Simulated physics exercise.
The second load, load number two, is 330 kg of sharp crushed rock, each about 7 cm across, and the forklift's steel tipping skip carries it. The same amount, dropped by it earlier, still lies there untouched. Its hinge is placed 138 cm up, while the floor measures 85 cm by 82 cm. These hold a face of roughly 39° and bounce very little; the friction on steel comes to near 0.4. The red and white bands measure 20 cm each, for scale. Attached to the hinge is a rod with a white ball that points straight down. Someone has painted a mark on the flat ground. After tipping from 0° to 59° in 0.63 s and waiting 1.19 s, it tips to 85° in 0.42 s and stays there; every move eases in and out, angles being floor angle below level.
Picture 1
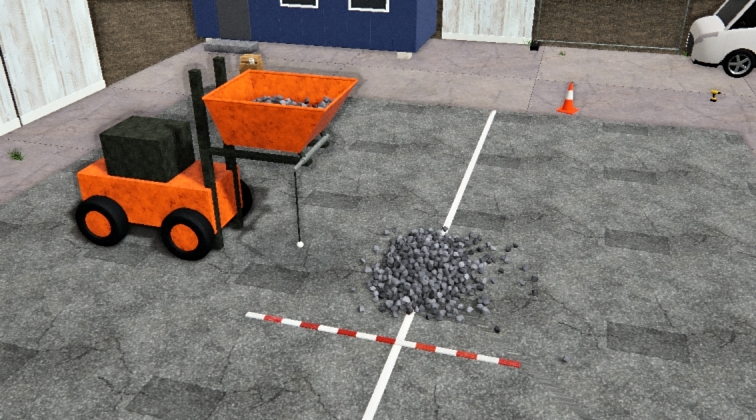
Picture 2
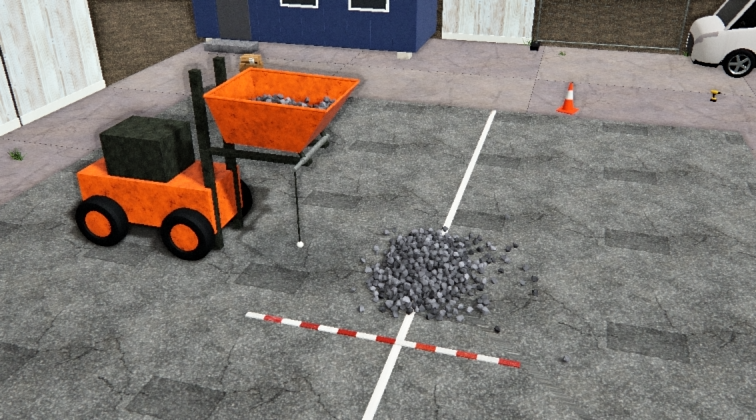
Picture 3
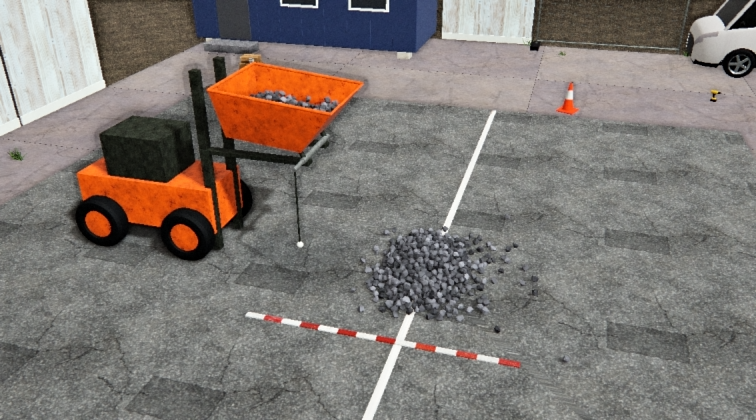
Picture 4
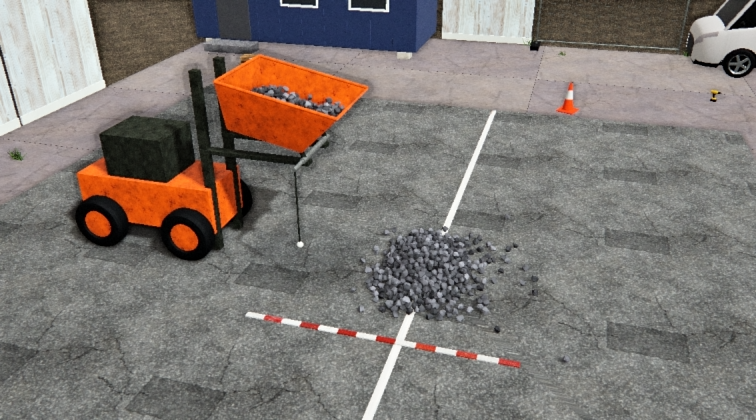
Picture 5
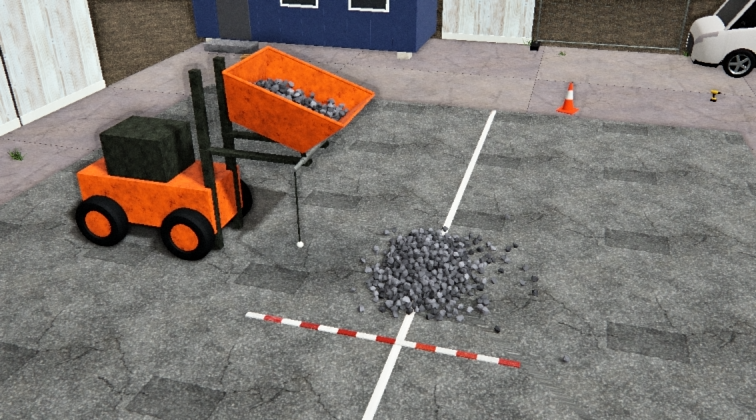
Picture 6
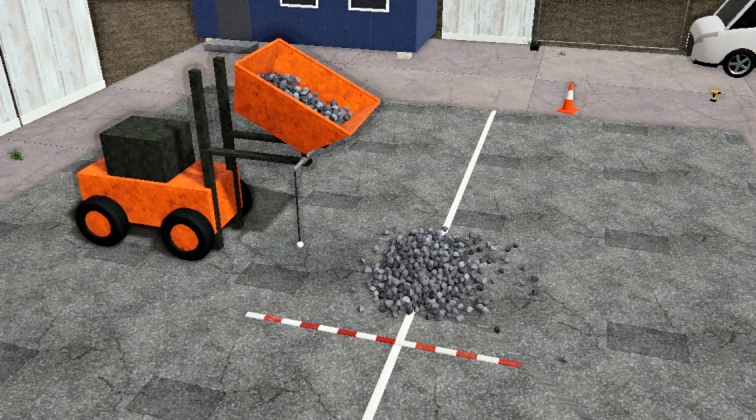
An orange forklift with a dark block on its back stands at the left of a grey paved yard, seen from above at an angle, with a blue building, white gates and part of a white car behind. Its raised orange skip holds grey stones, while a heap lies across a white line near a red-and-white striped strip. The skip tilts steadily toward the right, its rear rising, while the forklift and heap stay still.
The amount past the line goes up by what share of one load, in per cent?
It goes up by about 34 per cent of one load.
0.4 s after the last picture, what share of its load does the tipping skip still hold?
Roughly 100 per cent remains inside.
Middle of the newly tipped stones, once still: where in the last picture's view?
Around (413, 258) in the last picture.
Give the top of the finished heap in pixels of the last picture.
Near (413, 242).
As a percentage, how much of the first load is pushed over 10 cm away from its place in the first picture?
The answer is about 5 per cent.
Then, 0.2 s after the last picture the floor is at 50°; in per cent of one load, 100 in the tipping skip, 57 short of the line, 43 past the line; the foremost stones are at (525, 287).
Then, 0.4 s after the last picture the floor is at 59°; in per cent of one load, 100 in the tipping skip, 57 short of the line, 43 past the line; the foremost stones are at (525, 287).
Then, 2.4 s after the last picture the floor is at 85°; in per cent of one load, 40 in the tipping skip, 103 short of the line, 57 past the line; the foremost stones are at (544, 289).
Then, 5.0 s after the last picture the floor is at 85°; in per cent of one load, 0 in the tipping skip, 123 short of the line, 77 past the line; the foremost stones are at (544, 289). Net gain past the line, 34.
